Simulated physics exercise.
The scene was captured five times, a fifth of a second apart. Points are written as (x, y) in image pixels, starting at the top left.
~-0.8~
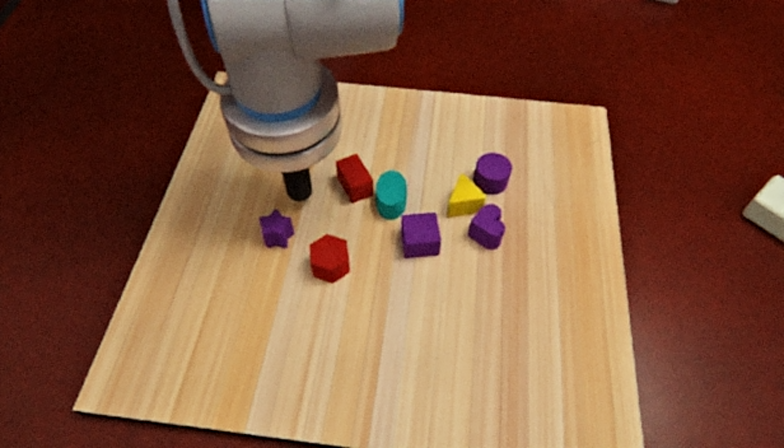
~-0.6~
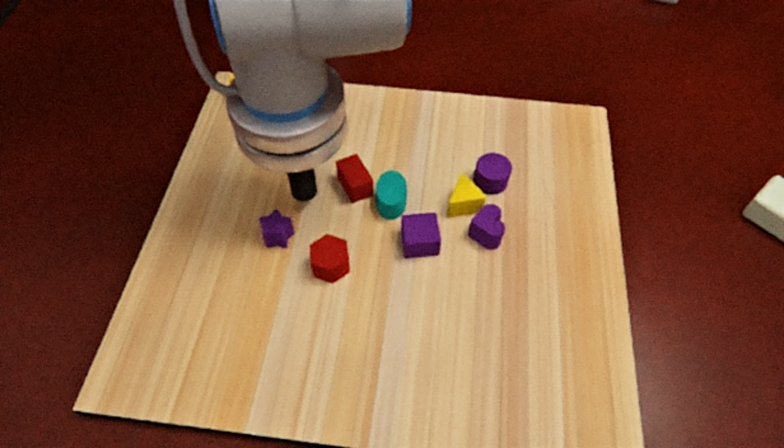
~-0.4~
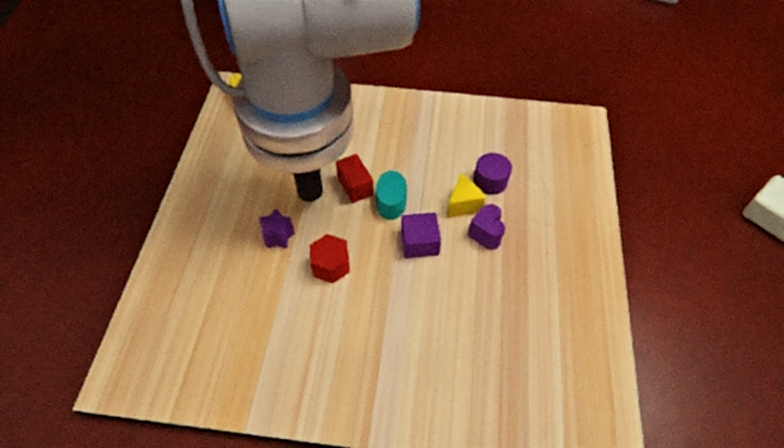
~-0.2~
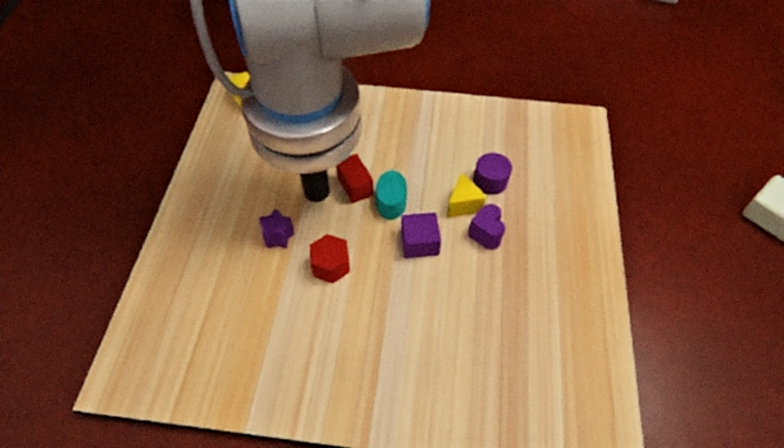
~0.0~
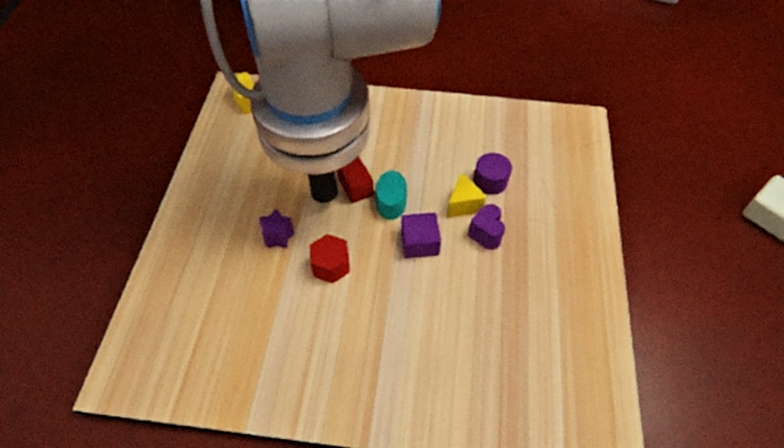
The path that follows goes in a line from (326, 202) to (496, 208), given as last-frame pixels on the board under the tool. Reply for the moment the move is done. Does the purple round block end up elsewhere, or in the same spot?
The purple round block will be pushed away from where it stands.
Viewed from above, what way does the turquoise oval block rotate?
Its rotation is counterclockwise.
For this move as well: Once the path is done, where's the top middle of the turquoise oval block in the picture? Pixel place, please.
Its top face will be centred at roughly (526, 184).
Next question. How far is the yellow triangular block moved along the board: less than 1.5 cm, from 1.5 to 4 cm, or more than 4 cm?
The answer here is over 4 cm.
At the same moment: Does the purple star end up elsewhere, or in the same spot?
It gets no push and keeps its place.
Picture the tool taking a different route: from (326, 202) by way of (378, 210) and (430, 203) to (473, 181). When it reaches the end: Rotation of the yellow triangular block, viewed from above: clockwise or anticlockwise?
It is turned clockwise.
The first path, step by step. One third of the way, tool at (383, 195); red oblong block at (368, 168), turned 60° anticlockwise; turquoise oval block at (412, 186).
Two thirds of the way, tool at (440, 196); red oblong block at (368, 168), turned 60° anticlockwise; turquoise oval block at (468, 185); yellow triangular block at (496, 191), turned 15° anticlockwise; purple round block at (497, 164).
At the end, tool at (498, 198); purple star unmoved; red oblong block at (368, 168), turned 60° anticlockwise; turquoise oval block at (526, 184), turned 20° anticlockwise; yellow triangular block at (555, 191); purple round block at (522, 154).
